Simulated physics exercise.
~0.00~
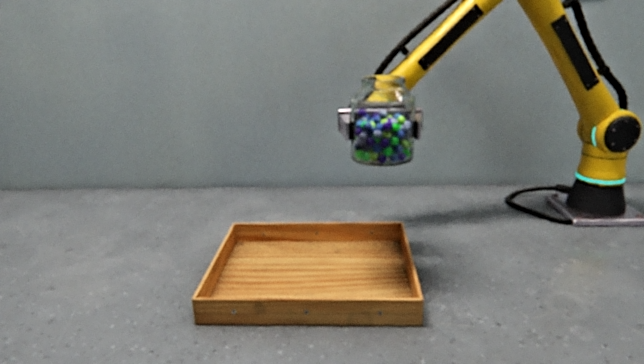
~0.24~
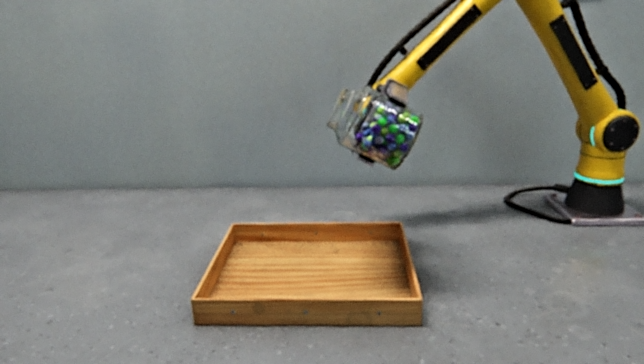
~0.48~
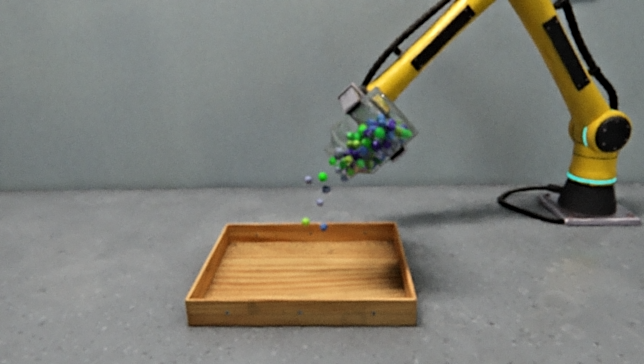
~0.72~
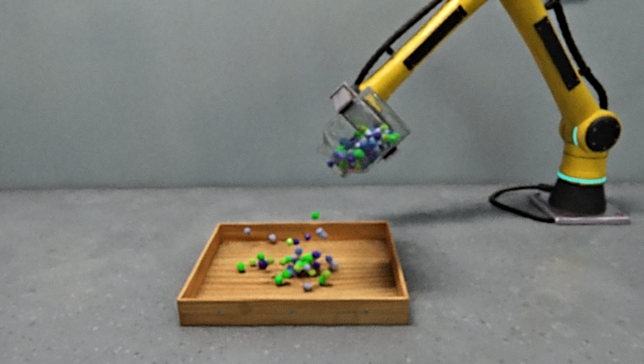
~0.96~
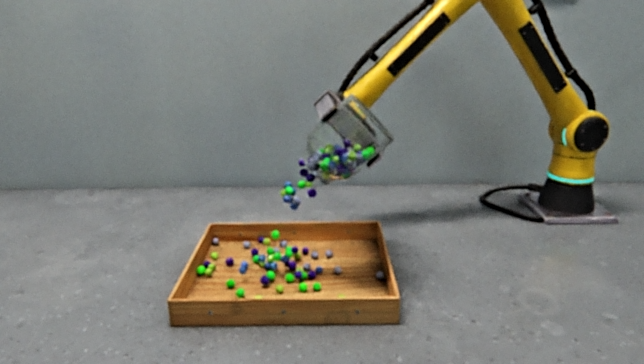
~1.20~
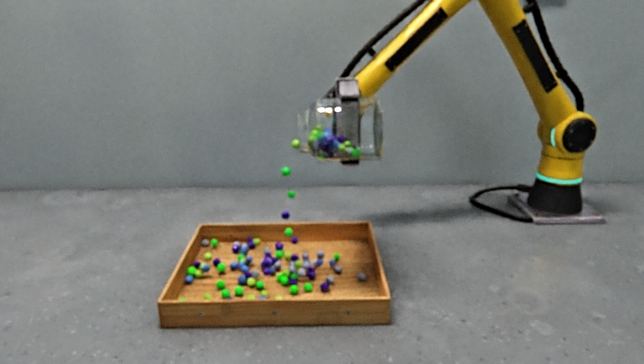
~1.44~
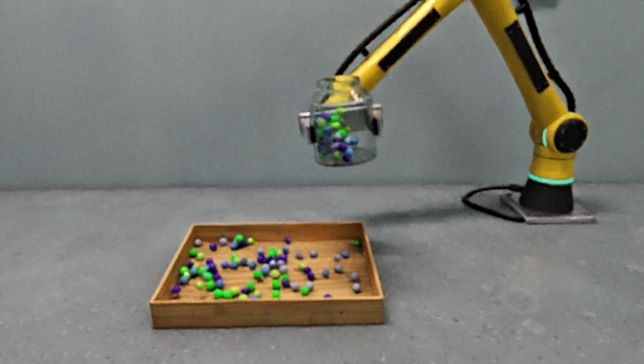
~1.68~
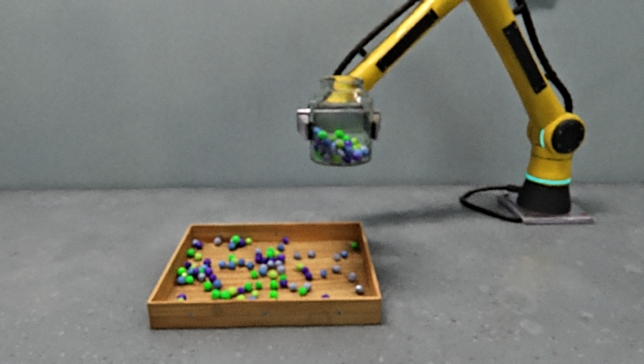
The clip opens on a yellow robot arm holding a clear jar of small green, blue and purple balls above a shallow wooden tray on a gray surface. The arm tips the jar to the left until its mouth points downward, and the first balls drop toward the tray. More follow in a loose stream, scattering across the wooden bottom as the view drifts slightly right. The arm then turns the jar back, with a last few balls falling from its mouth. Finally the jar is upright again, still holding some balls, while most lie spread in the tray.
